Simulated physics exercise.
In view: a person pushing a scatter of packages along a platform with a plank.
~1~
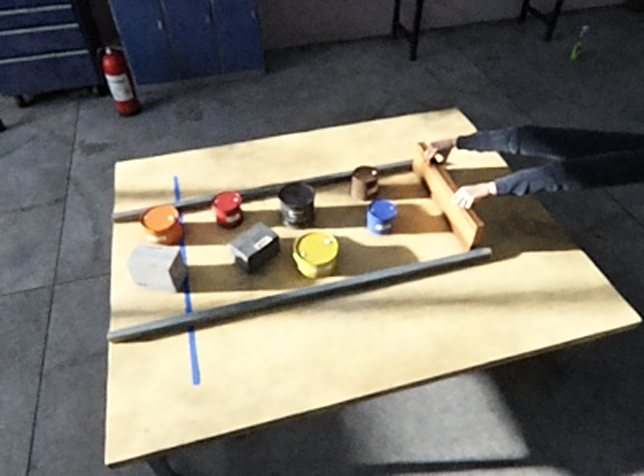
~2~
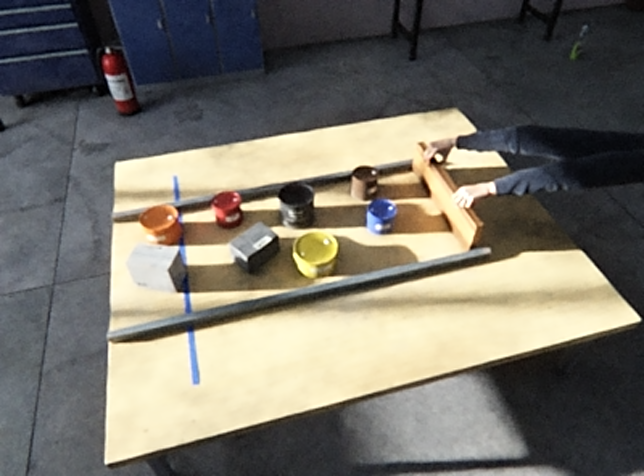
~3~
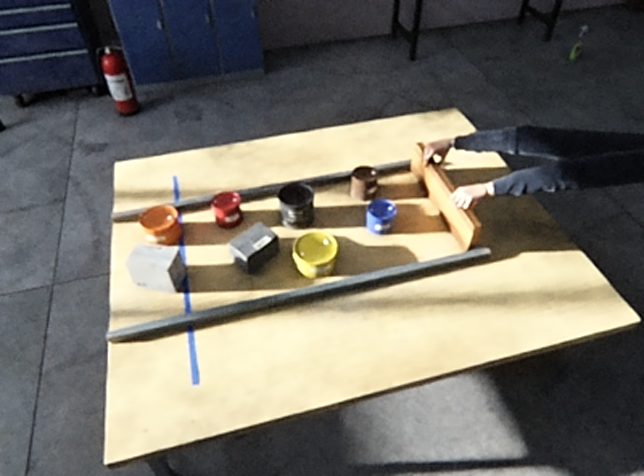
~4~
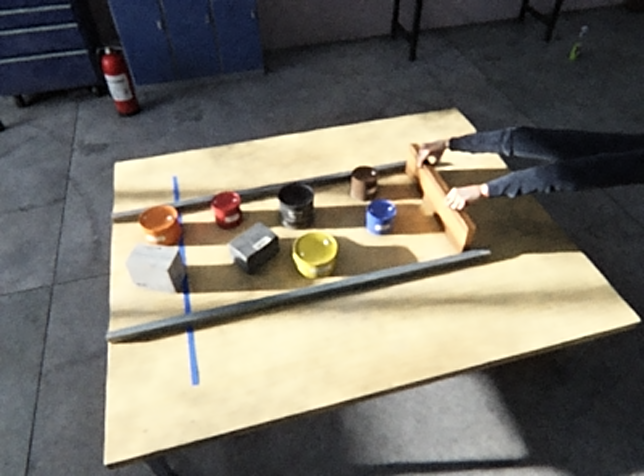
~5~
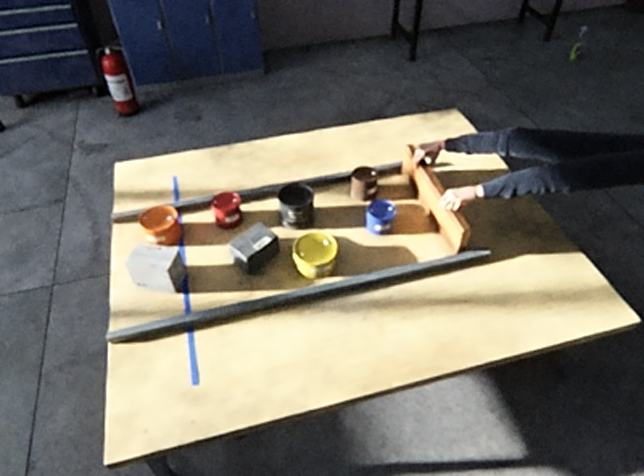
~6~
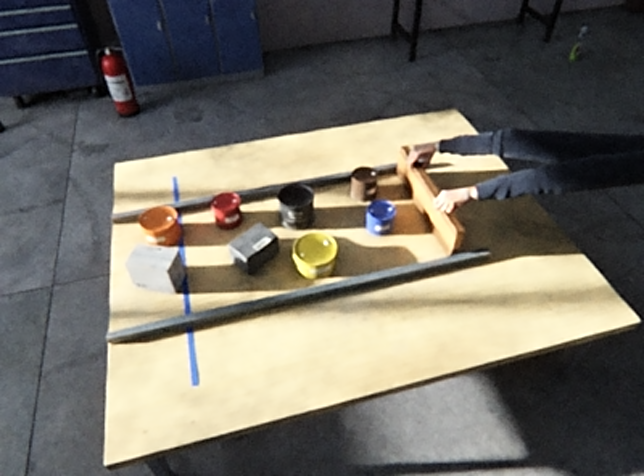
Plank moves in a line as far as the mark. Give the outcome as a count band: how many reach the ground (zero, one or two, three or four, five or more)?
One or two reach the ground.
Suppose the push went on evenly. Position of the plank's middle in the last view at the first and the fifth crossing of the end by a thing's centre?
About (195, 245) and about (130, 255).
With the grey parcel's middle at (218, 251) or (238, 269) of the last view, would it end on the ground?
Observed in order: Try one, it keeps its spot; try two, it keeps its spot.
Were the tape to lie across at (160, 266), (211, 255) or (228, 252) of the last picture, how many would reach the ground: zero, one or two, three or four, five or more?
In the order of the places given: Three to four; zero; zero.
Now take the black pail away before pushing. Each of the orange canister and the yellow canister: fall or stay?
The orange canister? It winds up down. The yellow canister? It stays where it is.
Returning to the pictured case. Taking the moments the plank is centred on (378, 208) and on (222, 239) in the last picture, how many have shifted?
Up to then 2, and up to the other point 8.
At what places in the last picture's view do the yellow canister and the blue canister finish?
In the last picture, roughly (161, 296) and (166, 263).
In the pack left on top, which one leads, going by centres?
The grey parcel is the one.
Soon after, none off yet; white parcel at rest near (157, 269); orange canister at rest near (161, 227); red canister at rest near (227, 211).
After that, none off yet; white parcel displaced a little near (131, 278); orange canister displaced a little near (151, 230); red canister displaced about its own width near (182, 218).
In the end, the number that fall off is one or two; gone, orange canister and white parcel.
